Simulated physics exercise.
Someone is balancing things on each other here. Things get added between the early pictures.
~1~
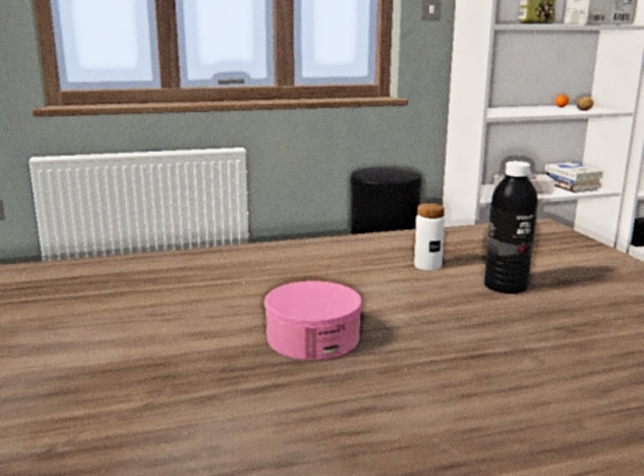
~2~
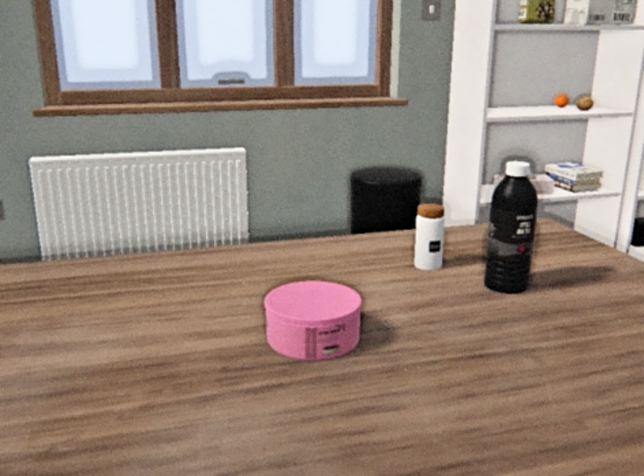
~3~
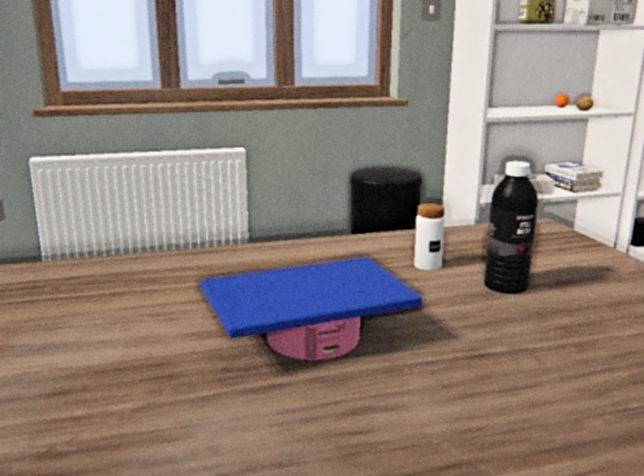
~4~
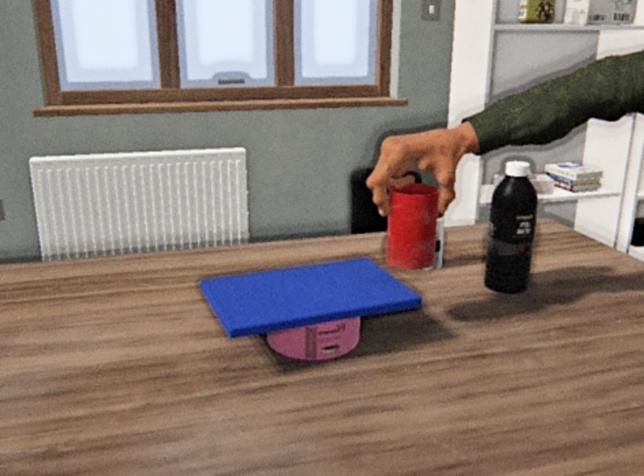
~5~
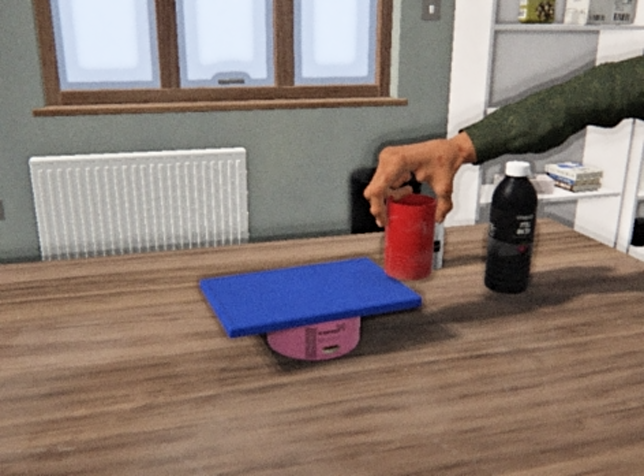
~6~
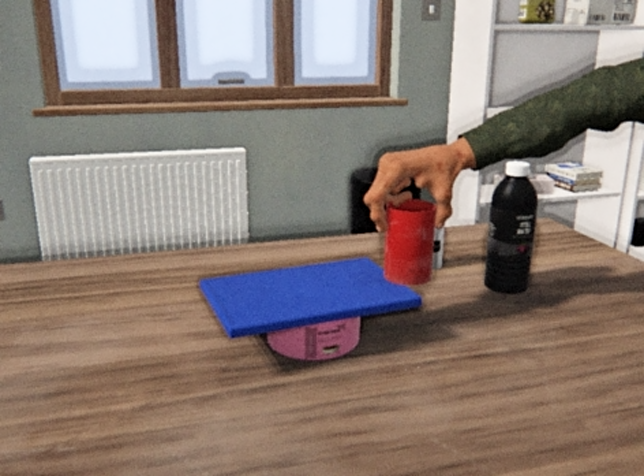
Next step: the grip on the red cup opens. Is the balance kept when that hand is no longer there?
Basically the pile is insecure.
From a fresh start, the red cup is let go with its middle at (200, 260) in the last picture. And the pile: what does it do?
Observed: Pile falls.
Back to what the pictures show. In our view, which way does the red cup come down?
It goes rightward.
Then, 0.30 s on from there, red cup now fallen.
Then, 0.40 s on from there, nothing new.
In the end, fallen, red cup; the other 4 unmoved. At the end, from the last picture's camera, red cup near (448, 298). The pile comes apart.
